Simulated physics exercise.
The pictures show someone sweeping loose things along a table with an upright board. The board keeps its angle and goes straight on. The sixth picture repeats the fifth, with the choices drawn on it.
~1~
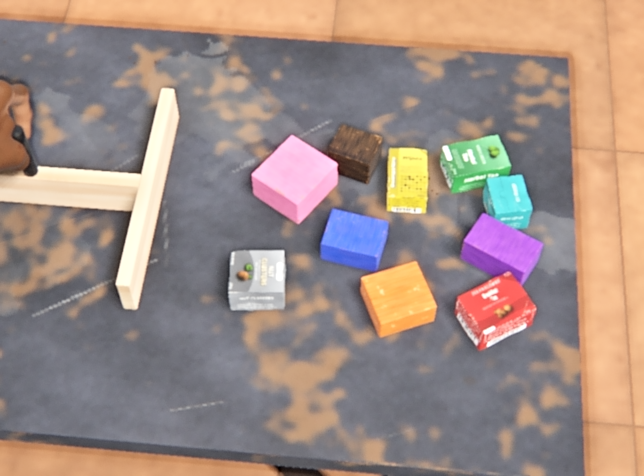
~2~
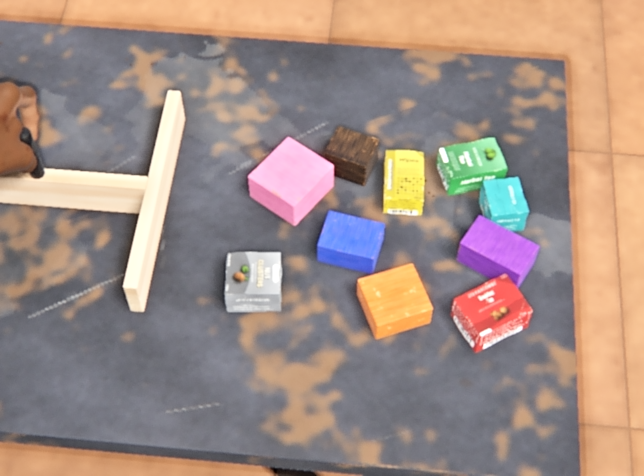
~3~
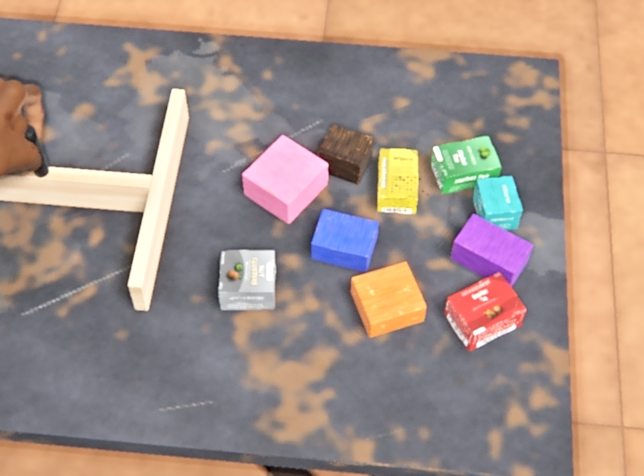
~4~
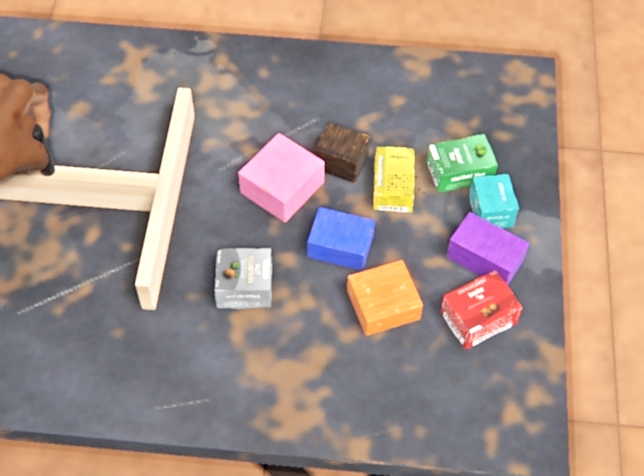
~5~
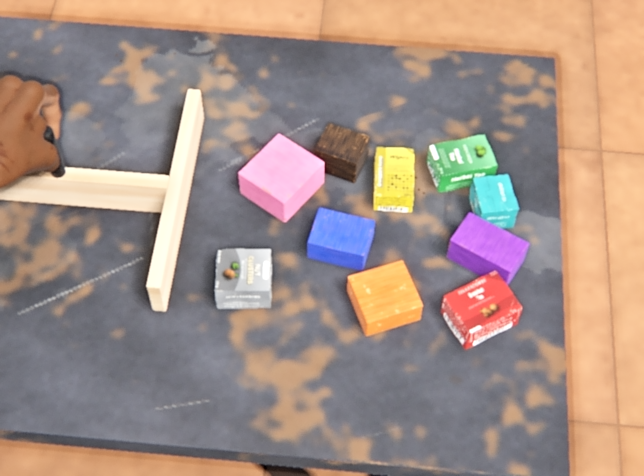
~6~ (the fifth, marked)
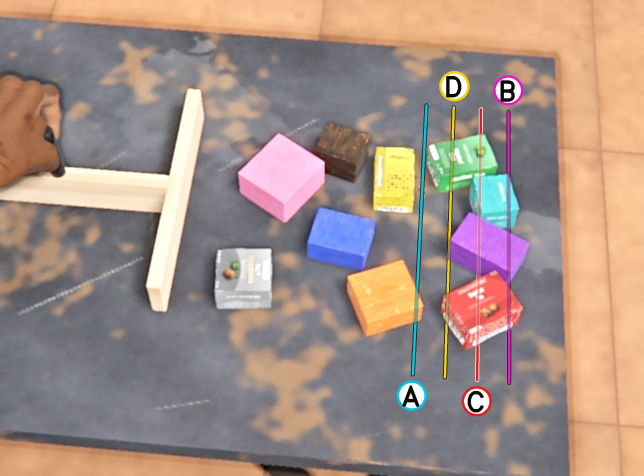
A hand at the left edge grips a pale wooden T-shaped board on a dark, tan-blotched tabletop above orange floor tiles, seen from overhead. To its right lie pink, black, yellow, green, turquoise, purple, blue, orange and red blocks and boxes, with a grey box nearest the board. The hand slides the board slightly rightward, touching nothing, while the view drifts a little right and the objects stay put.
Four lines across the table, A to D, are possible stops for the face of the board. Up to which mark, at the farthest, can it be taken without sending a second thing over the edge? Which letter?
It can go as far as A.
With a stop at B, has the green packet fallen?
By then, yes.
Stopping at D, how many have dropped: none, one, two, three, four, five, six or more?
Three.
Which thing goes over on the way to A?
It is the red box.
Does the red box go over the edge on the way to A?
Yes.
On the marked copy, A at (420, 229); B at (509, 236); C at (479, 234); D at (450, 231).
Following A. Soon after the start, board (262, 189); black block (350, 148); grey box (287, 284).
Later, board (350, 196); red box (504, 313); green packet (487, 164).
In the end, board (418, 202); red box over the edge; green packet (552, 176); one fallen.
As for the rest, B drops six; C drops five; D drops three.
